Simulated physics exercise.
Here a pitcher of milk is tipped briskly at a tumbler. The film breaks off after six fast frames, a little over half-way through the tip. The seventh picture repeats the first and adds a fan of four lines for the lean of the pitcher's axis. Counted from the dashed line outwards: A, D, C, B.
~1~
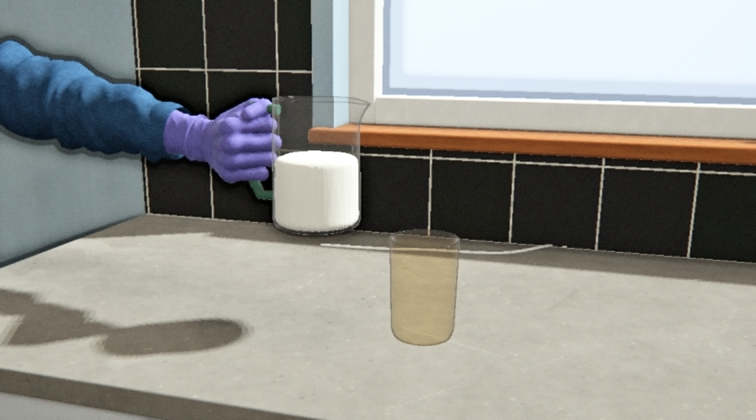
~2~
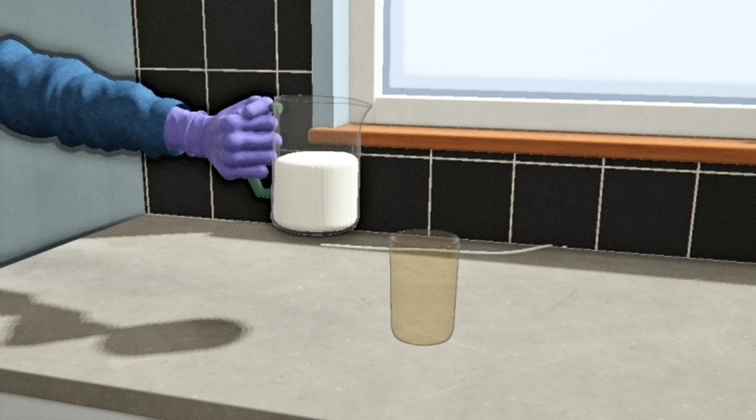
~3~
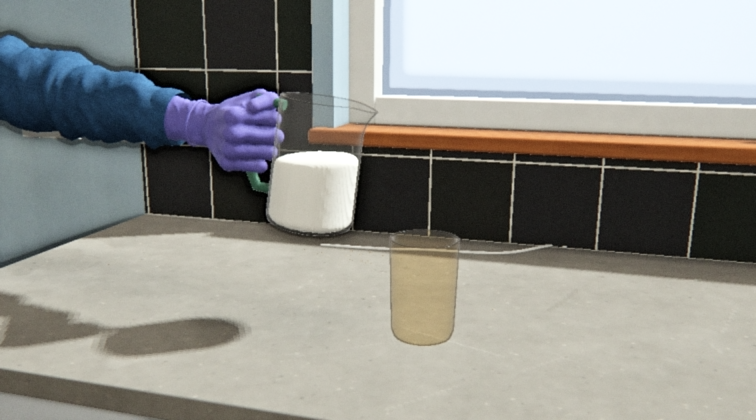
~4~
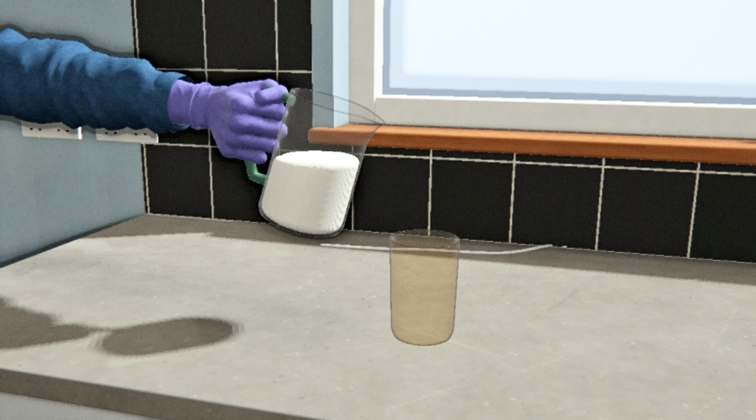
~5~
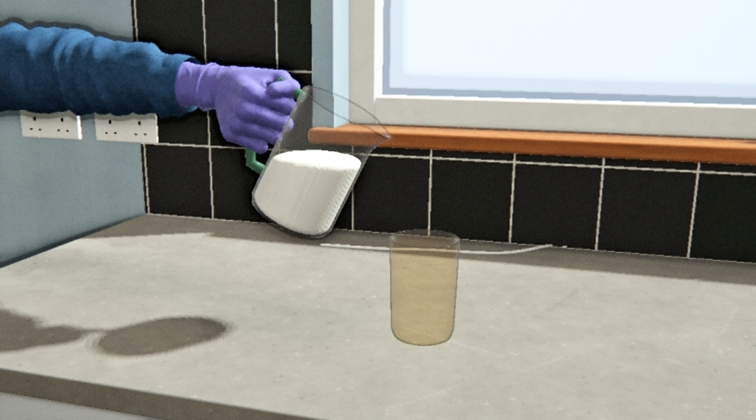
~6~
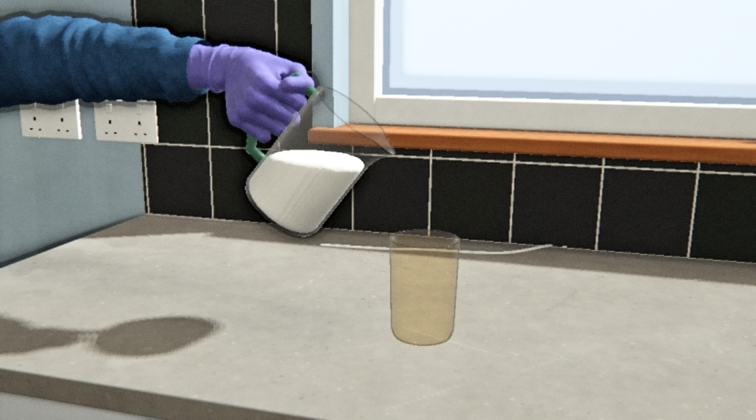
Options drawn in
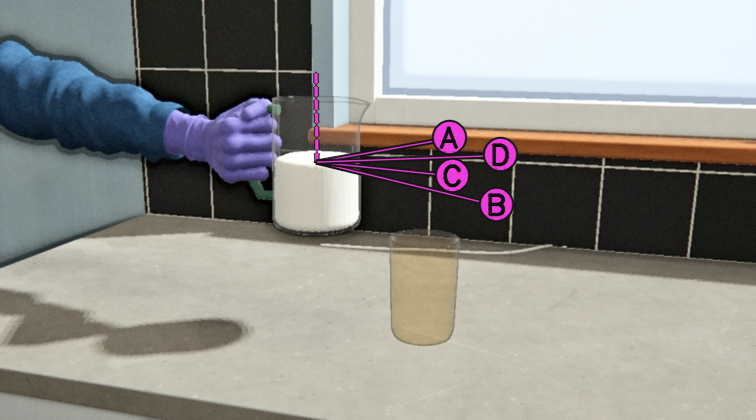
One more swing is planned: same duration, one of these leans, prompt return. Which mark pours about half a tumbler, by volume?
Line A does it best.
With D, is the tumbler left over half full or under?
Over half.
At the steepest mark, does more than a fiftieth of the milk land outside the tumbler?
Yes, it does.
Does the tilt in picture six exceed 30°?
Yes, it does.
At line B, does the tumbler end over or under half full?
Over.
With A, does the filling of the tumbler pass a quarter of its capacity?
Yes, clearly.
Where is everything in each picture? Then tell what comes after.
Upright, lip at (368, 104); rim of the tumbler round (425, 238); nothing has left yet.
Upright, lip at (370, 106); nothing has left yet.
Tipped about 8°, lip at (376, 112); nothing has left yet.
Tipped about 17°, lip at (383, 123); nothing has left yet.
Tipped about 27°, lip at (389, 137); nothing has left yet.
Tipped about 39°, lip at (393, 153); nothing has left yet.
On the marked copy, A at (433, 141); B at (479, 201); C at (435, 174); D at (483, 156).
For line A, the tumbler ends with about 50 % of what it can hold.
For line B, the tumbler ends with about 72 % of what it can hold; 27 % of the milk is spilt.
For line C, the tumbler ends with about 82 % of what it can hold; 7 % of the milk is spilt.
For line D, the tumbler ends with about 69 % of what it can hold.
